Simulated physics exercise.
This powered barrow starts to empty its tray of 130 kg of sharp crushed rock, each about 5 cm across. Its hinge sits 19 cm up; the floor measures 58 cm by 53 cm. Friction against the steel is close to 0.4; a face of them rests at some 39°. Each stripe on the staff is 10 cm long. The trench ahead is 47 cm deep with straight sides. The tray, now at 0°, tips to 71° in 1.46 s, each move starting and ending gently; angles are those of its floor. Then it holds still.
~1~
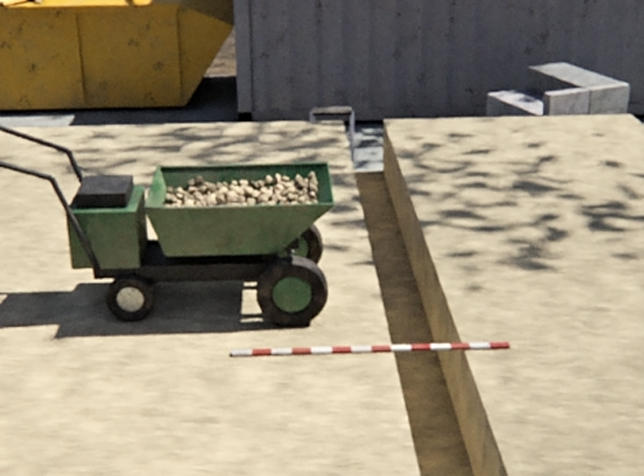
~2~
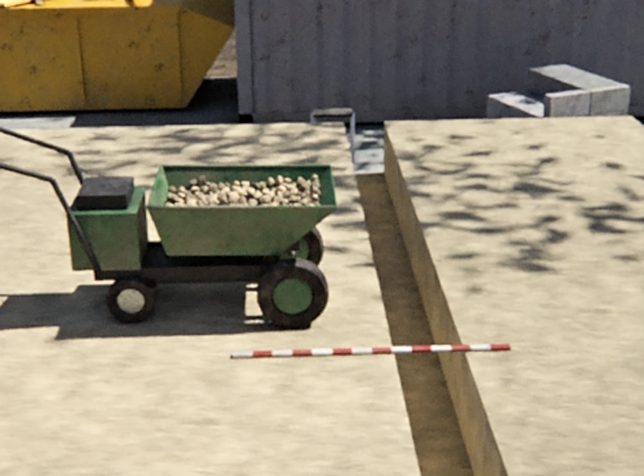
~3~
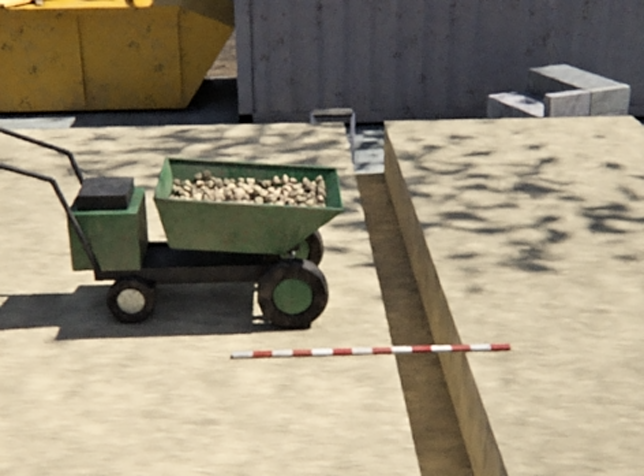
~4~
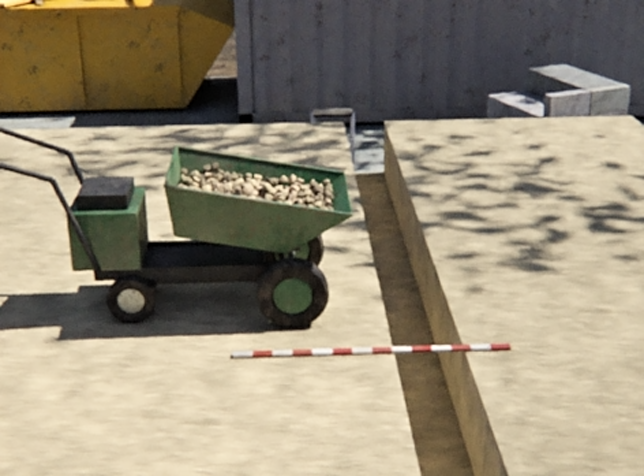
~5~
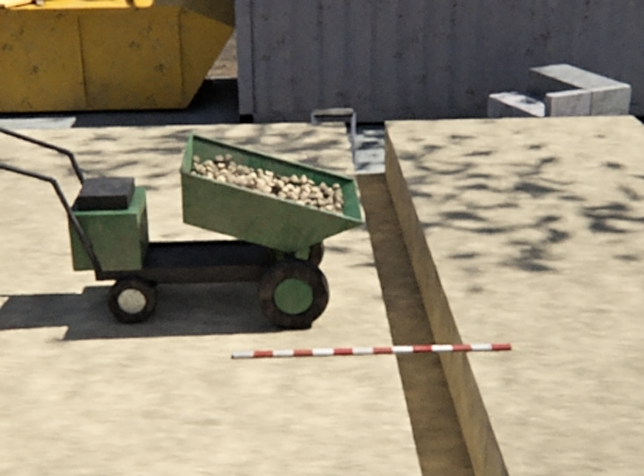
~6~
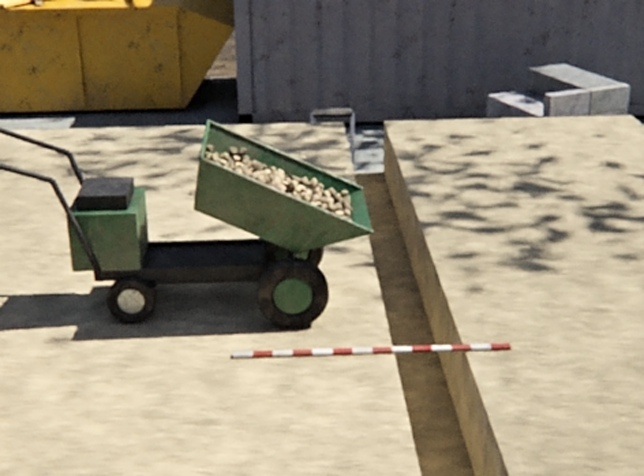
A green powered barrow stands by a trench as its stone-filled tray tilts to the right.
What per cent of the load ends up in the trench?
About 98 per cent.
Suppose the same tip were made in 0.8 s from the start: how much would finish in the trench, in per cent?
In that case some 90 per cent.
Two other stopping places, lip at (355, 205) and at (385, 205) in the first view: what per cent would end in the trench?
Near 80 per cent from the first place, 20 from the second.
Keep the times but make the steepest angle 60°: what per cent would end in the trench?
It would be near 75 per cent.
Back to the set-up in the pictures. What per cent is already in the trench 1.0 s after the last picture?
About 40 per cent by then.
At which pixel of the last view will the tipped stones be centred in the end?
Near (419, 356).
Then, 0.5 s after the last picture the floor is at 60°, 100 % in the tray; the foremost stones are at (384, 257).
Then, 1.0 s after the last picture the floor is at 71°, 61 % in the tray, 39 % in the trench; the foremost stones are at (444, 343).
Then, 1.3 s after the last picture the floor is at 71°, 18 % in the tray, 81 % in the trench, 2 % past the trench; the foremost stones are at (493, 296).
Then, 3.3 s after the last picture the floor is at 71°, 0 % in the tray, 98 % in the trench, 2 % past the trench; the foremost stones are at (503, 296).
